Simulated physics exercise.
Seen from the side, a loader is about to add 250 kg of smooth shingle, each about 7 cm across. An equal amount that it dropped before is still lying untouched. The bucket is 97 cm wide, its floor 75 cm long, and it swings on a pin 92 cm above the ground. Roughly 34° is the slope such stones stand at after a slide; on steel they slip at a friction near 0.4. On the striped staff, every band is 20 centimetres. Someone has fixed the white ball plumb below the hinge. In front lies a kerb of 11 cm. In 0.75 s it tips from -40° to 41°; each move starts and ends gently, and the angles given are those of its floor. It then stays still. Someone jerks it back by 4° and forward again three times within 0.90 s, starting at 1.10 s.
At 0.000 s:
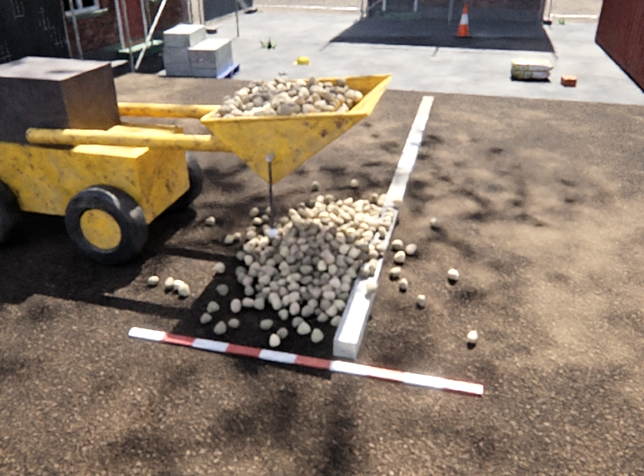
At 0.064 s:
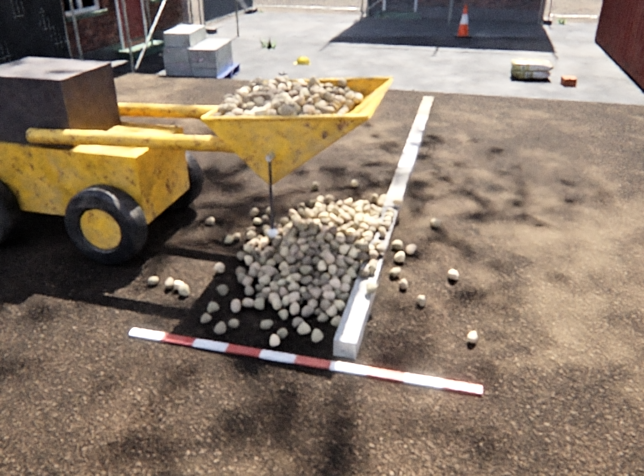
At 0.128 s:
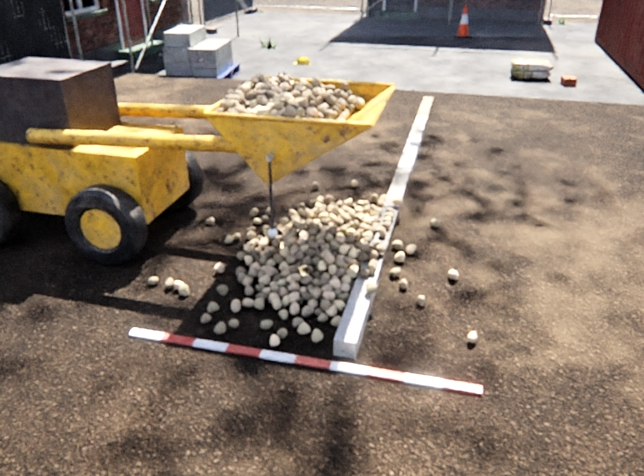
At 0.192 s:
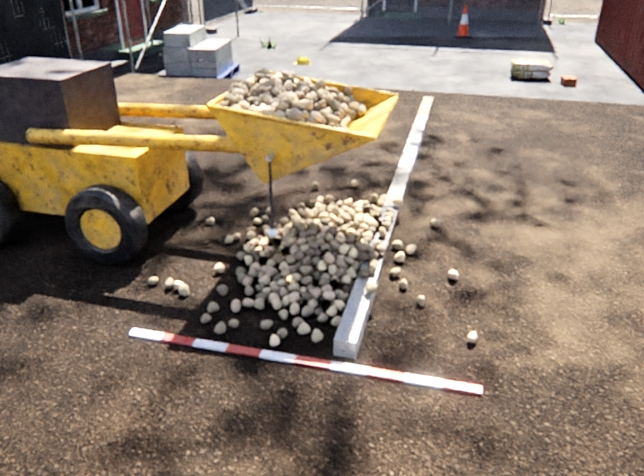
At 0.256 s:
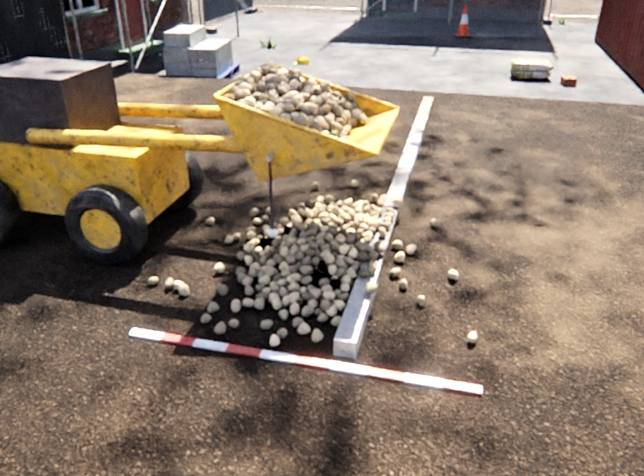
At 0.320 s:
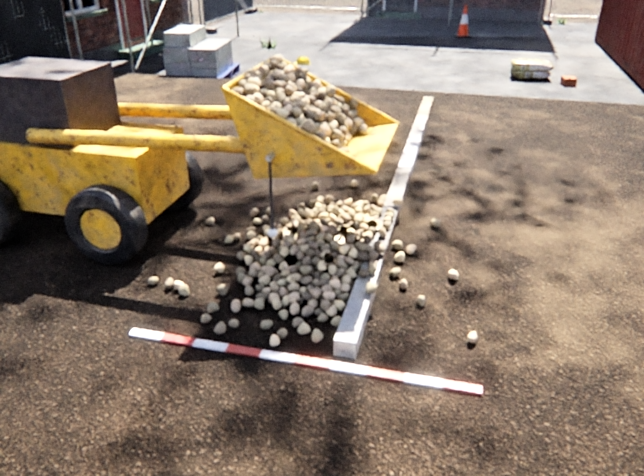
We see a yellow loader holding a bucket of pale, rounded stones above a heap of similar stones beside a kerb; the bucket tilts gradually forward, its right lip dipping, while the heap below stays still.
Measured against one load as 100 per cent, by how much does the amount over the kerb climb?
The amount climbs by some 86 per cent of a load.
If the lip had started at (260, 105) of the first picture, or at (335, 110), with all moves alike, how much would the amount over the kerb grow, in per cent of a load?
Case one about 5 %, case two about 55 %.
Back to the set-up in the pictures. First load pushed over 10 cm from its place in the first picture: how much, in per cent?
0 %.
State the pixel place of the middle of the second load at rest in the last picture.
Their centre rests close to (435, 264).
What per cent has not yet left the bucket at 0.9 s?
Estimate: 65 % remaining inside, roughly.
After 0.6 s the floor is at 28°; in per cent of one load, 100 in the bucket, 99 on this side of the kerb, 2 over the kerb; the foremost stones are at (423, 272).
After 0.9 s the floor is at 41°; in per cent of one load, 65 in the bucket, 130 on this side of the kerb, 6 over the kerb; the foremost stones are at (425, 269).
After 2.5 s the floor is at 41°; in per cent of one load, 0 in the bucket, 113 on this side of the kerb, 88 over the kerb; the foremost stones are past the picture's edge.
After 4.8 s the floor is at 41°; in per cent of one load, 0 in the bucket, 113 on this side of the kerb, 88 over the kerb; the foremost stones are past the picture's edge. Net gain over the kerb, 86.
